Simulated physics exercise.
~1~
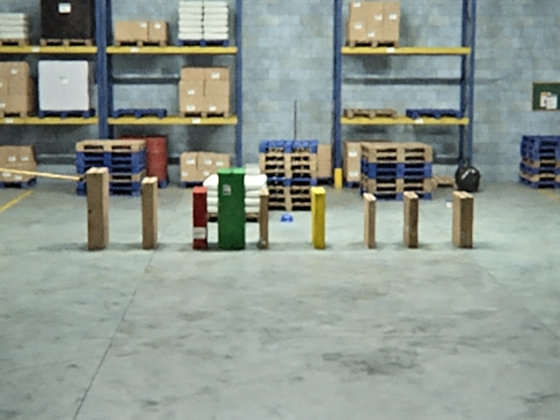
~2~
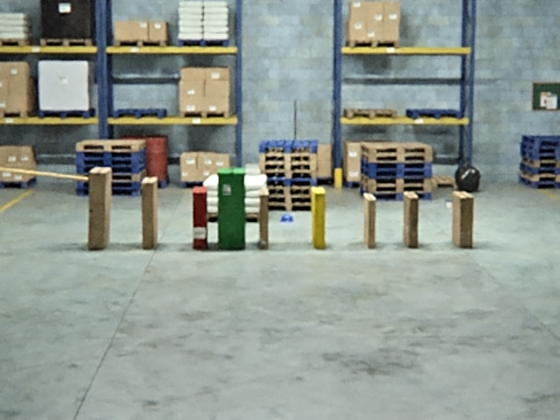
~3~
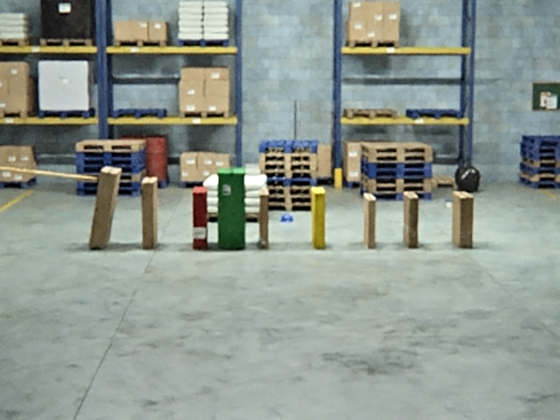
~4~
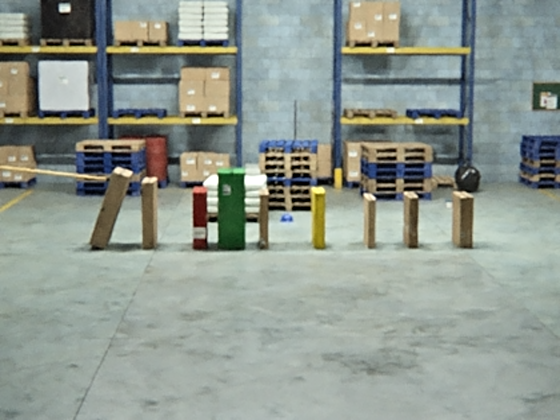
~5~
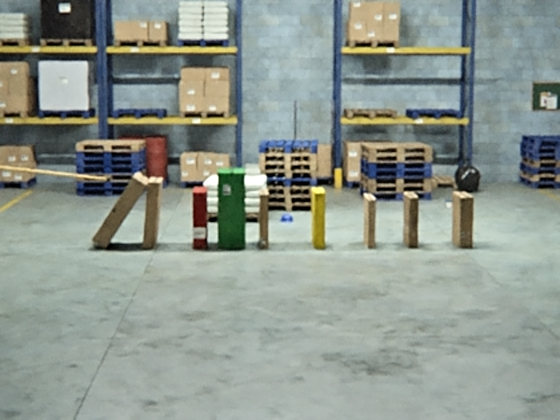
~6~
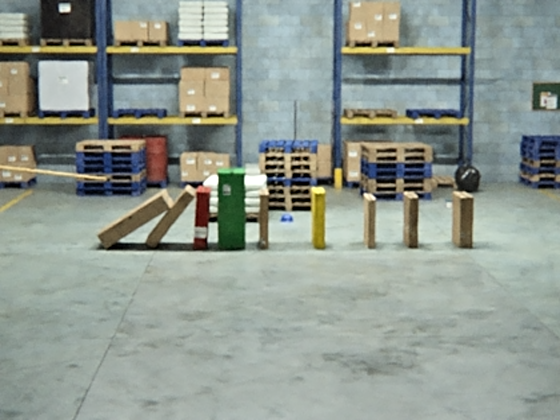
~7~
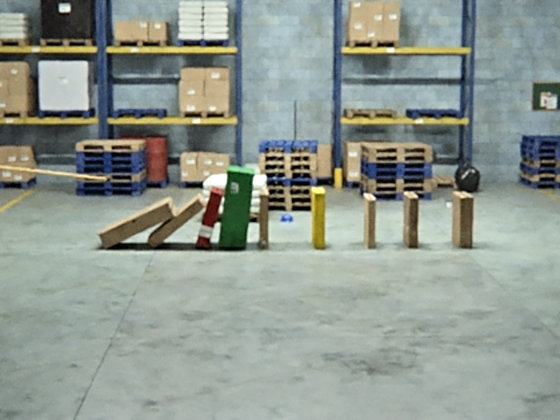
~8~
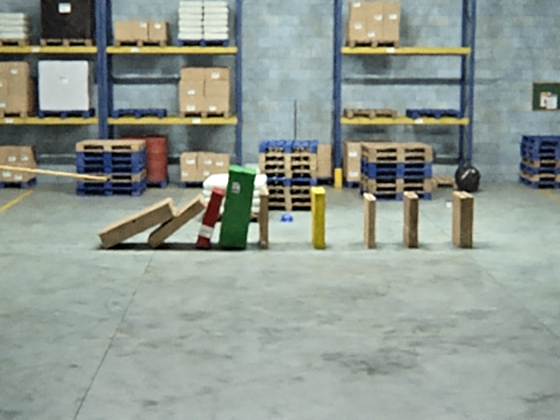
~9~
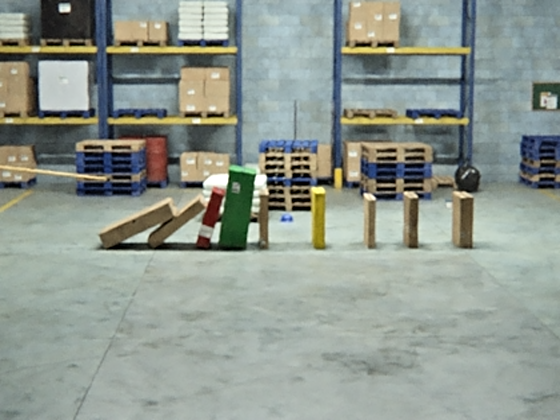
A thin pole nudged the first tall carton in a row until it tipped right into the second, which fell against the red one; that leaned on the big green carton, which tilted slightly and held, leaving the yellow carton and others beyond standing.
